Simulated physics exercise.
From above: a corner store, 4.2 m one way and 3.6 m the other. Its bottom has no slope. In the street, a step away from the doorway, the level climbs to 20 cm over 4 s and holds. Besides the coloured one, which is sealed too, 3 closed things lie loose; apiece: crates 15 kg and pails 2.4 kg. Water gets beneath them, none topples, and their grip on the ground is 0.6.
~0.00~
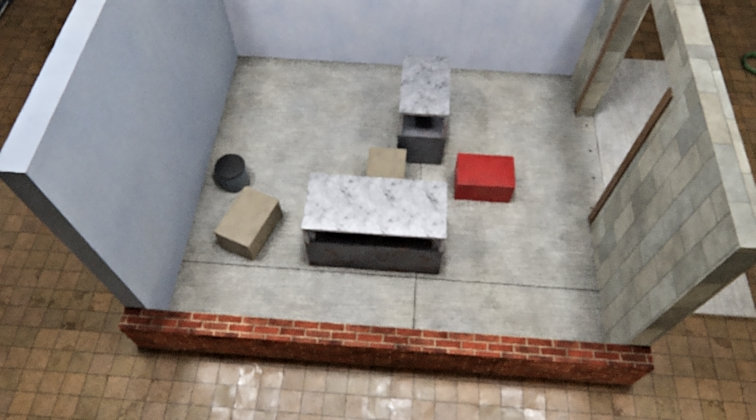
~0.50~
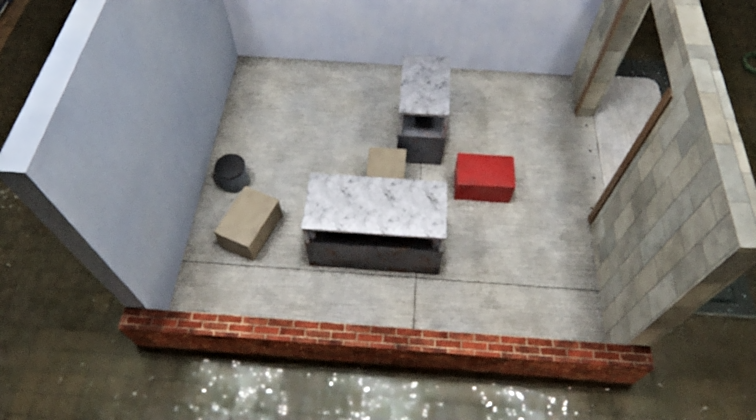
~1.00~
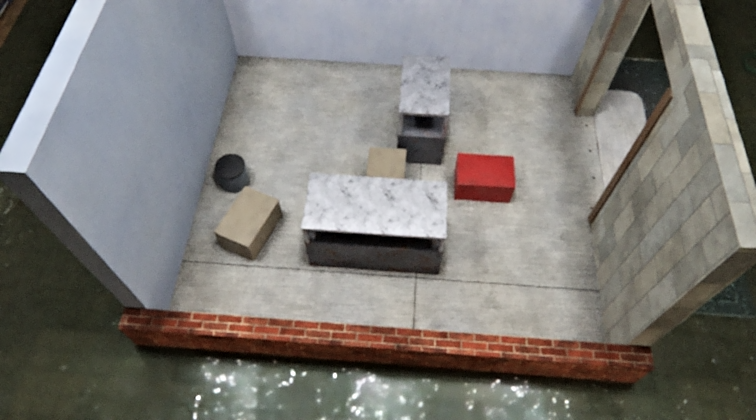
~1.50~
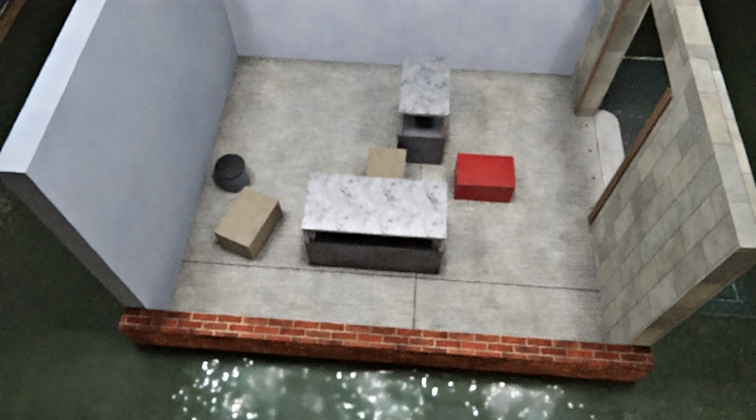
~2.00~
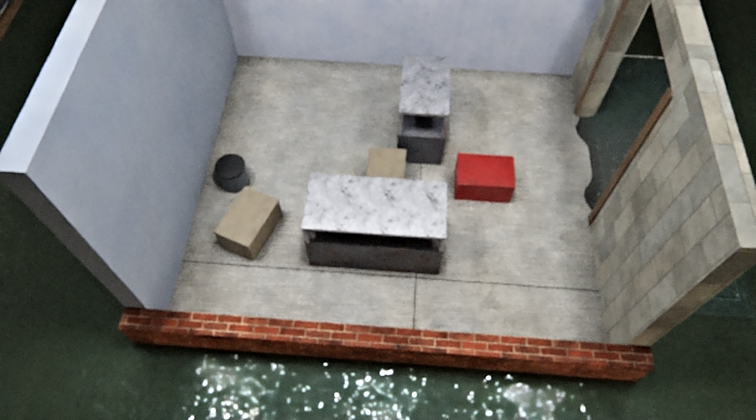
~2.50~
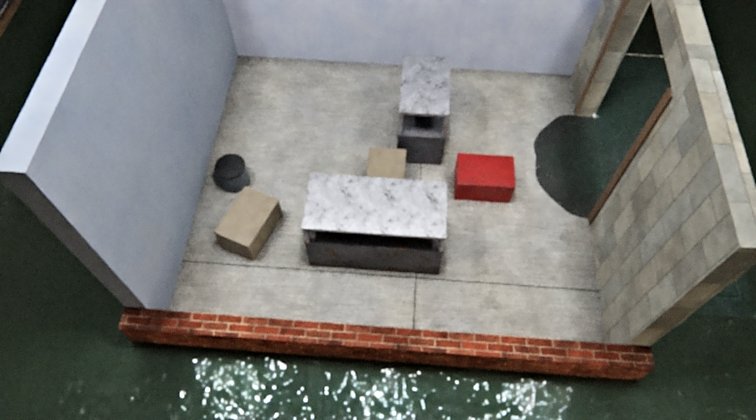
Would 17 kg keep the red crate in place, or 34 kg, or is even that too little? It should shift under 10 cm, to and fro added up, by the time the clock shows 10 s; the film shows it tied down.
For it, neither load is enough.
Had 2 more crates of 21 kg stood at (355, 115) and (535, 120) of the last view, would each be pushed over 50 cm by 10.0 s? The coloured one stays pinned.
In turn: Short of it, over.
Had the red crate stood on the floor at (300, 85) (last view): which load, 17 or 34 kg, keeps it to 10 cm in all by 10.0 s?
It takes the larger.
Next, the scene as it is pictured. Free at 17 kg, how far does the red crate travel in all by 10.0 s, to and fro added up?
Some 250 cm in all.
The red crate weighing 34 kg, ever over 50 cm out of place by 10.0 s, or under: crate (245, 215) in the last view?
It is under.
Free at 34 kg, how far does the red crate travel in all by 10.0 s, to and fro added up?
Some 40 cm in all.
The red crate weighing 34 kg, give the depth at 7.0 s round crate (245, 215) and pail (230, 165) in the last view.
Roughly 0 and 1 cm.
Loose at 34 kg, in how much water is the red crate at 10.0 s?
Roughly 10 cm.
After 3.5 s the red crate would be 0 cm from its start with 17 kg and 0 cm from its start with 34 kg; 3 cm of water round it then.
After 4.5 s the red crate would be 16 cm from its start with 17 kg and 0 cm from its start with 34 kg; 6 cm of water round it then.
After 7.0 s the red crate would be 115 cm from its start with 17 kg and 0 cm from its start with 34 kg; 9 cm of water round it then.
After 10.0 s the red crate would be 203 cm from its start with 17 kg and 38 cm from its start with 34 kg; 10 cm of water round it then.
